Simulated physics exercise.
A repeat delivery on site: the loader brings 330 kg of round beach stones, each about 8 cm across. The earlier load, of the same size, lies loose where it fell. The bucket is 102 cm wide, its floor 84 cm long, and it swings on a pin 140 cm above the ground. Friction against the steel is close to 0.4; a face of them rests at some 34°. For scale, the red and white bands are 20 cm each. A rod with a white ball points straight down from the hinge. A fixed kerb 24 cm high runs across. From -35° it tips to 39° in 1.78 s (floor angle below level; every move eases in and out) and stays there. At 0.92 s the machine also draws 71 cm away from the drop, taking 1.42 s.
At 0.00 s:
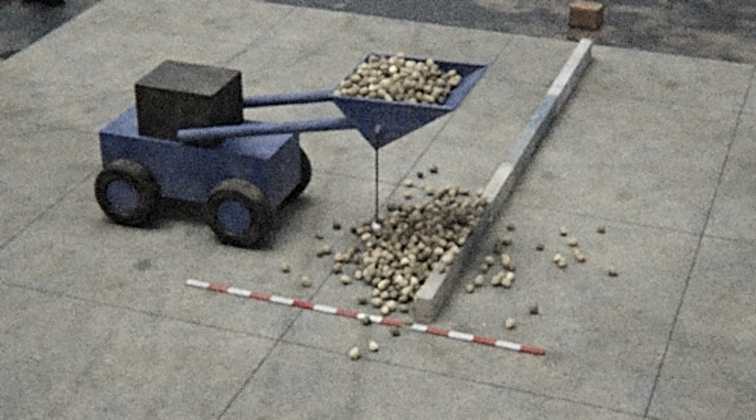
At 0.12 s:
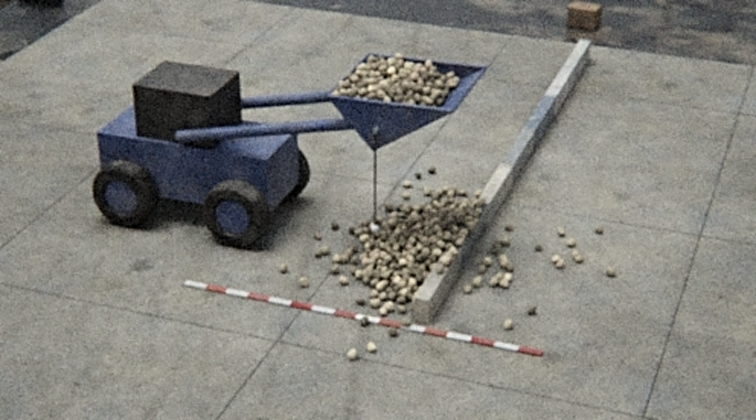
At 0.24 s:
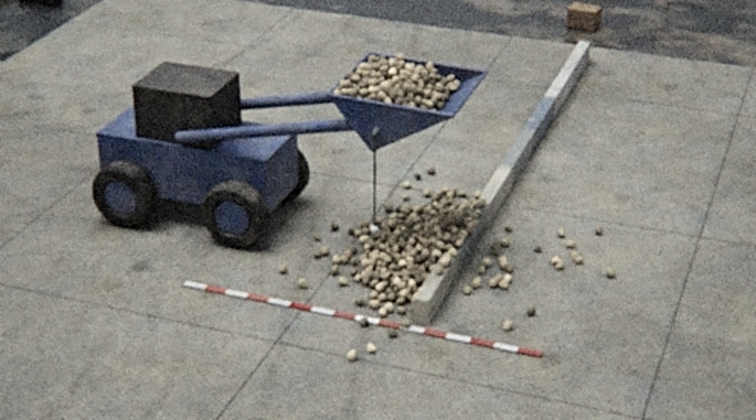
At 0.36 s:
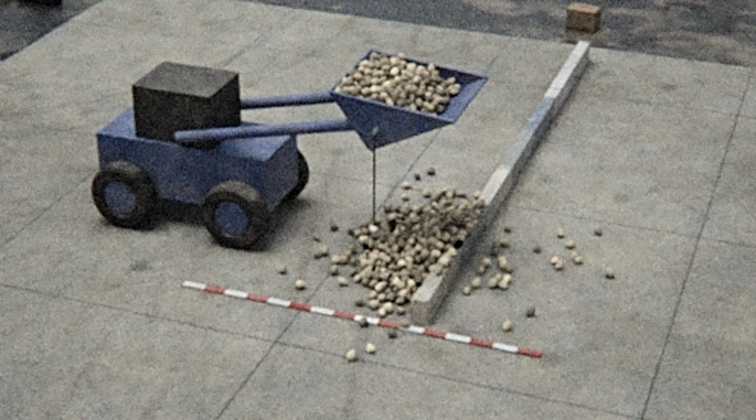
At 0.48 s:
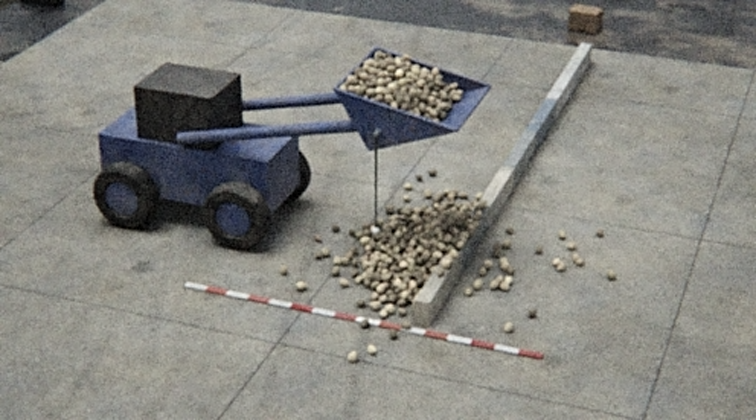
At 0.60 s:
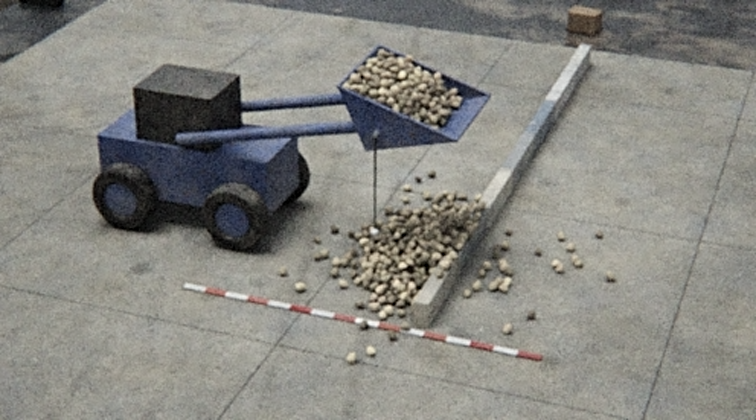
At first, a blue loader with a dark cab holds a raised bucket of rounded stones above a loose pile lying against a low kerb, with a red-and-white striped rod in front. Then the bucket slowly tilts forward to the right, its front edge lowering slightly while the stones remain heaped inside.
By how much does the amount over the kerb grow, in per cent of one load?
Some 32 per cent is added.
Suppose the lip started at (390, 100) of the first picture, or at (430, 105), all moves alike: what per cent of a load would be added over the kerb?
About 0 and 10 per cent.
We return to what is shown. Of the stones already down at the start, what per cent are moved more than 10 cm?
Roughly 20 per cent of them.
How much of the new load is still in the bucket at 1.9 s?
It holds some 10 per cent.
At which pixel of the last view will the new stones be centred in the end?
Their middle is at about (433, 244).
After 1.3 s the floor is at 28°; in per cent of one load, 82 in the bucket, 113 on this side of the kerb, 6 over the kerb; the foremost stones are at (573, 265).
After 1.9 s the floor is at 39°; in per cent of one load, 8 in the bucket, 161 on this side of the kerb, 32 over the kerb; the foremost stones are at (578, 261).
After 2.8 s the floor is at 39°; in per cent of one load, 0 in the bucket, 165 on this side of the kerb, 36 over the kerb; the foremost stones are at (627, 318).
After 5.3 s the floor is at 39°; in per cent of one load, 0 in the bucket, 164 on this side of the kerb, 36 over the kerb; the foremost stones are at (635, 322). Net gain over the kerb, 32.
